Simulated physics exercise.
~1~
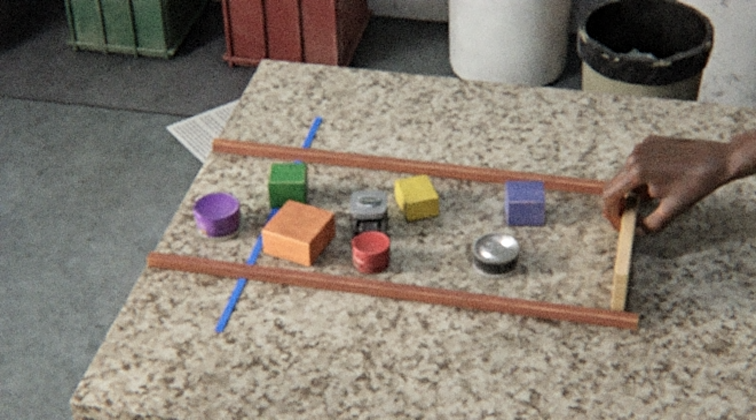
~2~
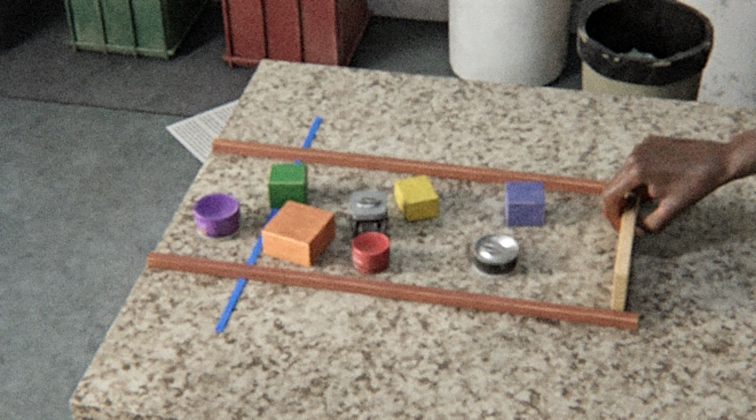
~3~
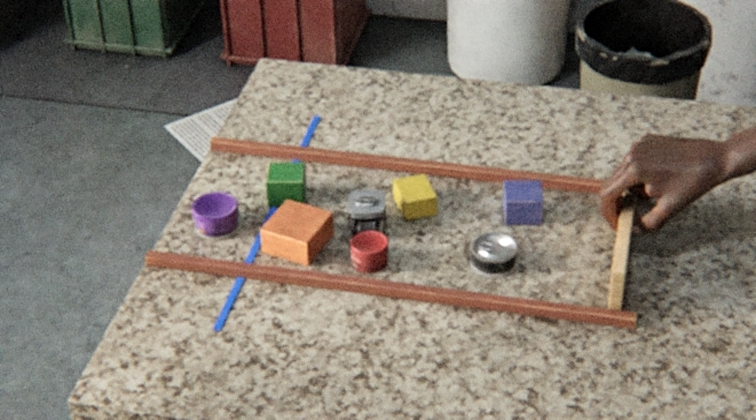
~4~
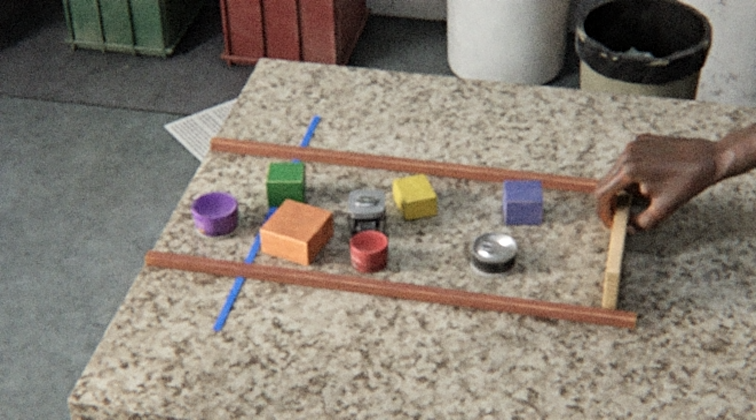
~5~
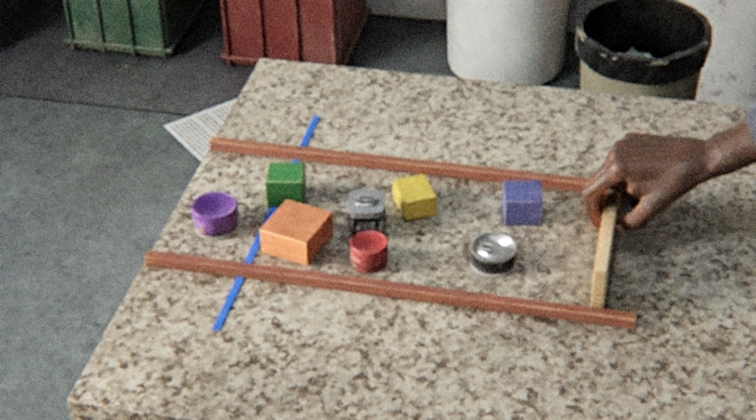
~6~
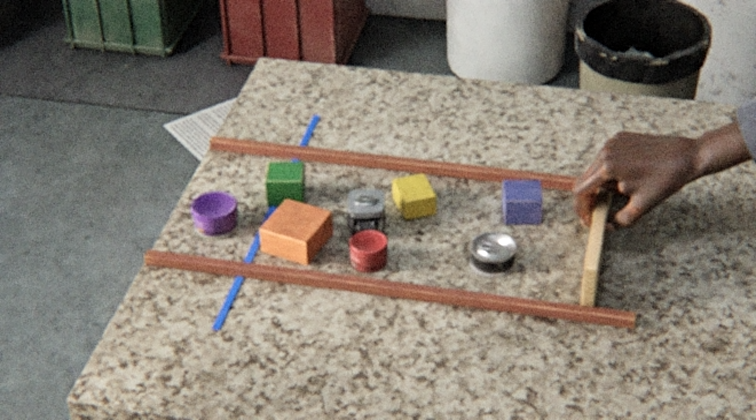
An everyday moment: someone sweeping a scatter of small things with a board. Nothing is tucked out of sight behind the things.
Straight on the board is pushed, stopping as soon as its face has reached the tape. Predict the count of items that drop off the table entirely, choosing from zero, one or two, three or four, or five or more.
The count is one or two.
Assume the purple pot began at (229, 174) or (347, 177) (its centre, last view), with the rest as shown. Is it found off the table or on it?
Purple pot: Plunges; holds firm.
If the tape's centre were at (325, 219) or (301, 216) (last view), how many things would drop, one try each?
The counts would come to 0 and 0.
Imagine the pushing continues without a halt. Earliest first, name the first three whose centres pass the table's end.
Going earliest first, it's the purple pot, next the green block, and after that the orange block.
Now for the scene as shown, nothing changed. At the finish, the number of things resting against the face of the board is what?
Contact count: 3.
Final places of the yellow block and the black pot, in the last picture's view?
I'd put one at around (238, 163) and the other at around (242, 220).
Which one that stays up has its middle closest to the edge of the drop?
The green block winds up nearest.
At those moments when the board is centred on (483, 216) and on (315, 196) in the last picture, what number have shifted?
First position 2; second position 8.
Early on, none off yet; purple pot at rest near (215, 215); green block at rest near (286, 185); orange block at rest near (297, 231).
A while later, none off yet; purple pot travelled a little near (192, 214); green block travelled about its own width near (242, 184); orange block travelled about its own width near (238, 228).
Finally, the number that fall off is one or two; lost, purple pot.
